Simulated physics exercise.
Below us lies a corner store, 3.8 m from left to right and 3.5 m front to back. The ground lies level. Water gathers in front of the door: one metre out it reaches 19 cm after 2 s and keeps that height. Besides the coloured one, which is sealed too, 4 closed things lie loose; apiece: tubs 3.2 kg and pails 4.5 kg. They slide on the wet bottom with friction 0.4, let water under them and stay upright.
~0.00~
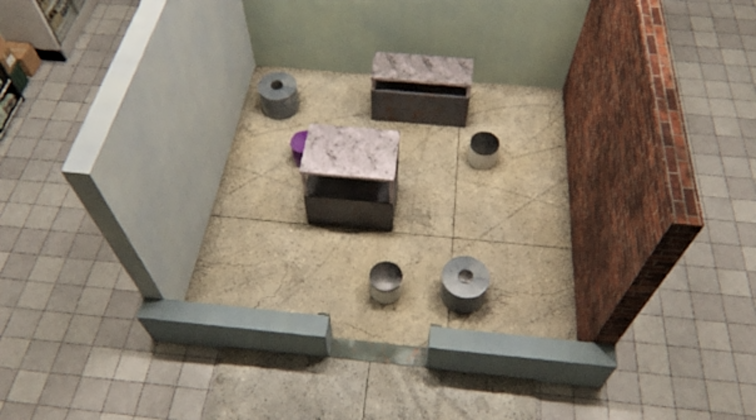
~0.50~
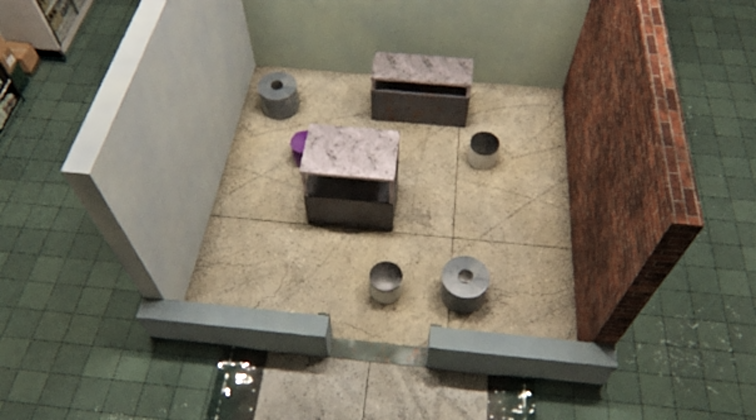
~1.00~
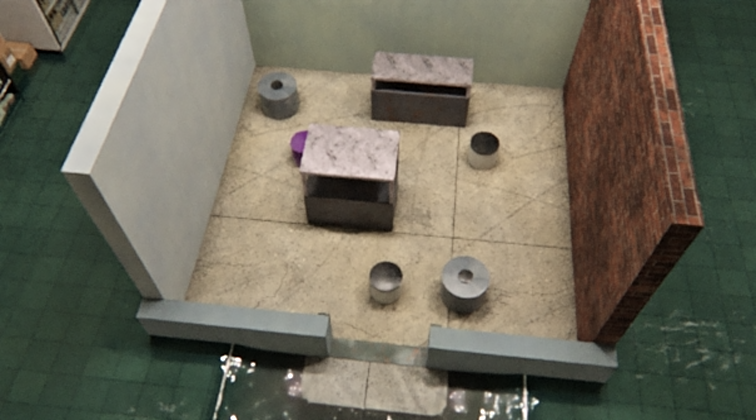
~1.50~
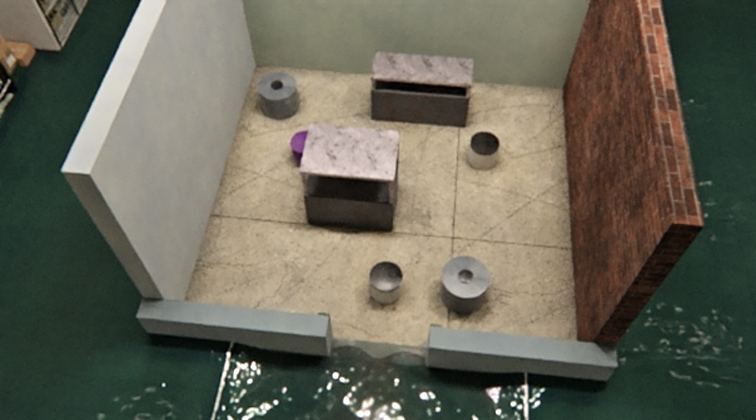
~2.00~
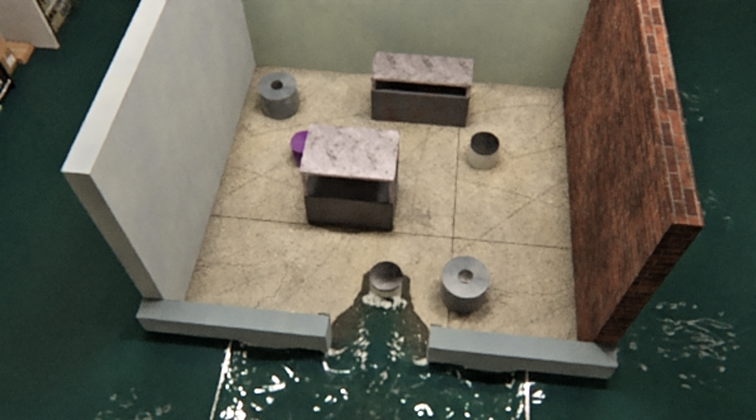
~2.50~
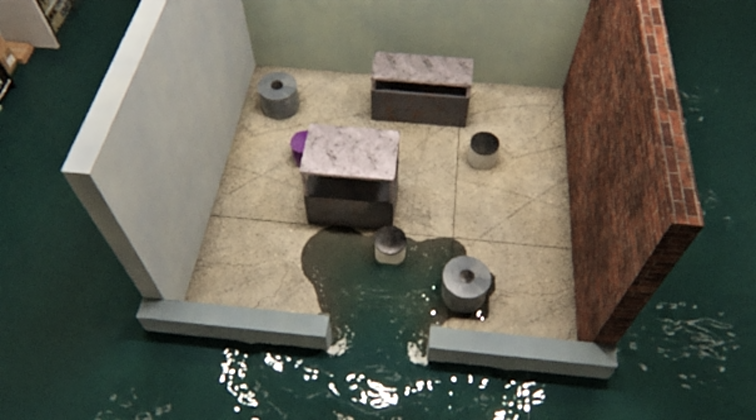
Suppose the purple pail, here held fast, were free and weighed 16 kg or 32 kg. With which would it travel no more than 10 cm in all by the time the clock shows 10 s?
I expect that the lower weight is enough.
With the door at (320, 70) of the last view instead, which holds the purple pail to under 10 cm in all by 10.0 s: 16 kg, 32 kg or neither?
Then the smaller load will do.
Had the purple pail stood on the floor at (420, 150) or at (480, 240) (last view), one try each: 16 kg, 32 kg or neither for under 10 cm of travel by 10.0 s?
In turn: The smaller is enough; either load holds.
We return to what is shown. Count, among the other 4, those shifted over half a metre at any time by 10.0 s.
That makes 4.
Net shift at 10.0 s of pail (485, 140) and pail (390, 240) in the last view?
In that order: 100 cm, 300 cm.
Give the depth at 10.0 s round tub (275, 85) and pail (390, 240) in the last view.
About 8 and 10 cm.
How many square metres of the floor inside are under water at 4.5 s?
About 8.5 m2.
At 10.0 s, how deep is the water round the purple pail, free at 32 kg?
Roughly 7 cm.
After 3.5 s the purple pail would be 0 cm from its start with 16 kg and 0 cm from its start with 32 kg; 0 cm of water round it then.
After 4.5 s the purple pail would be 0 cm from its start with 16 kg and 0 cm from its start with 32 kg; 0 cm of water round it then.
After 7.0 s the purple pail would be 0 cm from its start with 16 kg and 0 cm from its start with 32 kg; 2 cm of water round it then.
After 10.0 s the purple pail would be 0 cm from its start with 16 kg and 0 cm from its start with 32 kg; 7 cm of water round it then.
